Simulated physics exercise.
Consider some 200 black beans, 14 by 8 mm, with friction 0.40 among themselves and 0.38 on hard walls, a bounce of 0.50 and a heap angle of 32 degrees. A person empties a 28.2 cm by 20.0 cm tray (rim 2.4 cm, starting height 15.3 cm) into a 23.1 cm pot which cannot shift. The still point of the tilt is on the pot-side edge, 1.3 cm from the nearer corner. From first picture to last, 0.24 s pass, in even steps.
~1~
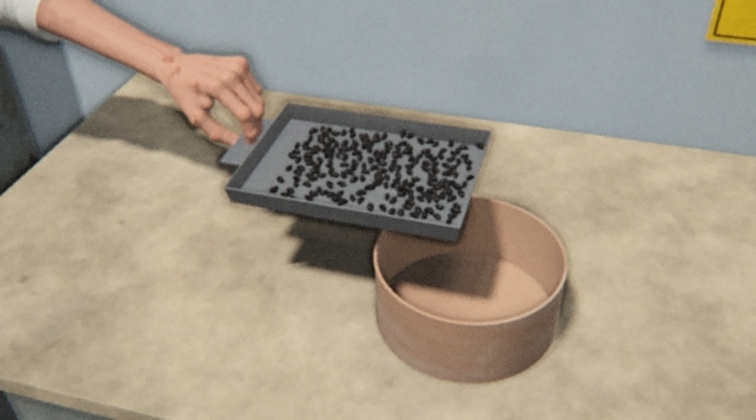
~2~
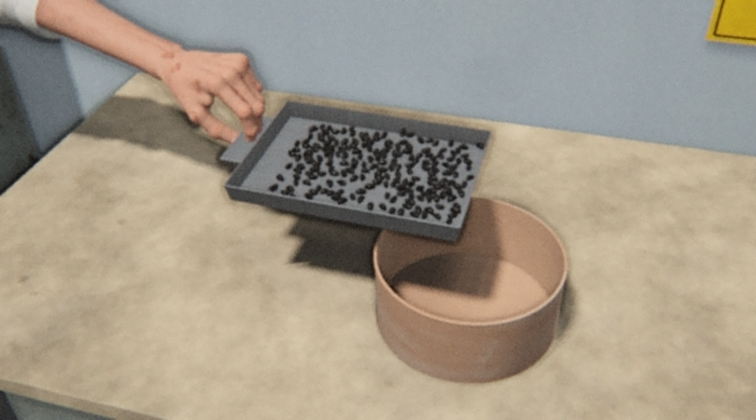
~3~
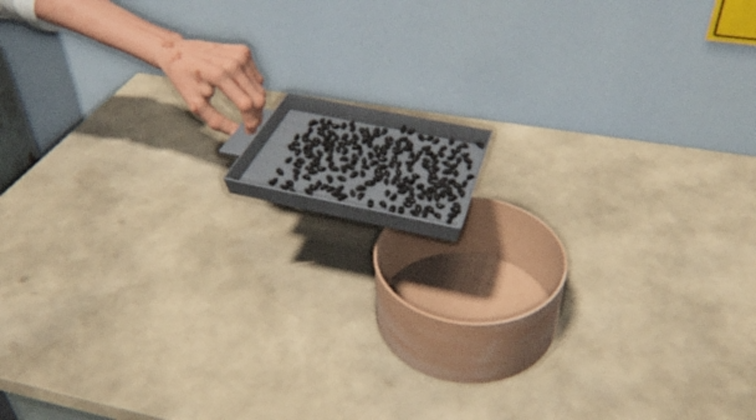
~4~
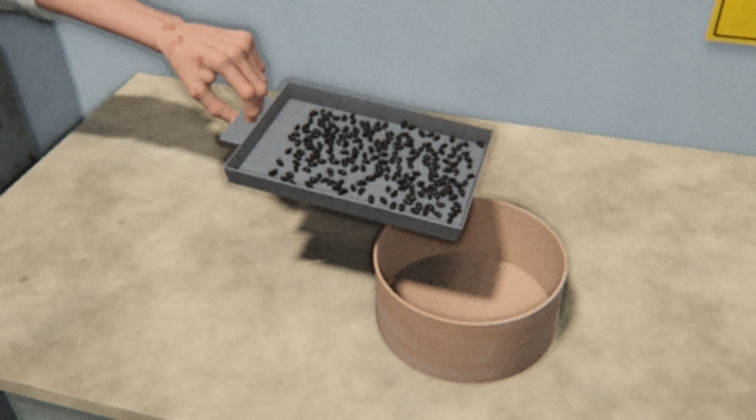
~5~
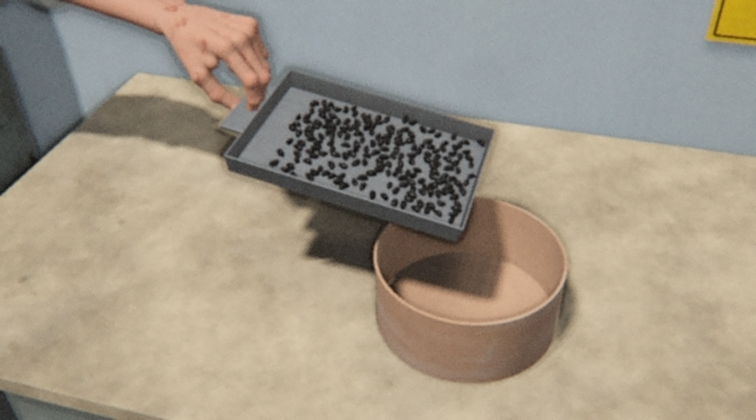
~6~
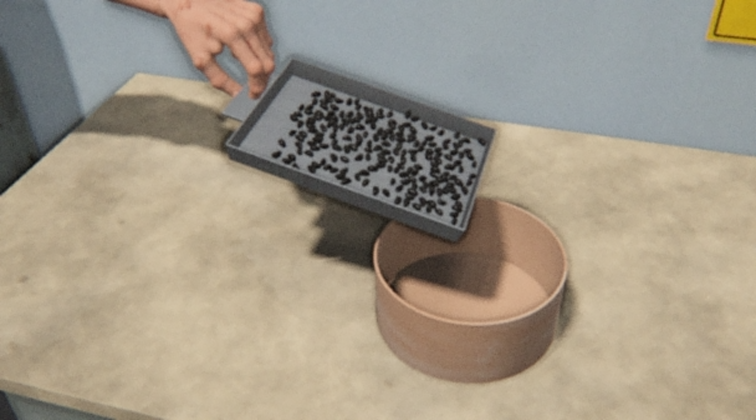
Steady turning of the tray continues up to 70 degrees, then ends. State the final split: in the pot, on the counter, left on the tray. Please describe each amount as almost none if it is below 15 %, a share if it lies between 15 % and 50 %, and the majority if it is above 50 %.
Pot - a share, counter - almost none, left on the tray - the majority.
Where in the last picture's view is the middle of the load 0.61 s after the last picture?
Look near (471, 172) in the last picture.
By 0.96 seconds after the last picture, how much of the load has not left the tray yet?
Of the load, some 75 percent.
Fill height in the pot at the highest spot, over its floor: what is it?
Top level: Approx. 1.0 cm.
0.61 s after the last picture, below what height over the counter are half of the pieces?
Height: Around 20 cm.
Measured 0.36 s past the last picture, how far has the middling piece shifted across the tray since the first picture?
About 5 cm.
Then, 0.36 s after the last picture, tilt 41 degrees; the tray holds 100 %, the pot 0 %.
Then, 0.61 s after the last picture, tilt 60 degrees; the tray holds 100 %, the pot 0 %.
Then, 0.96 s after the last picture, tilt 70 degrees; the tray holds 75 %, the pot 20 %.
In the end, pot 25 %, counter 5 %, tray 70 %.
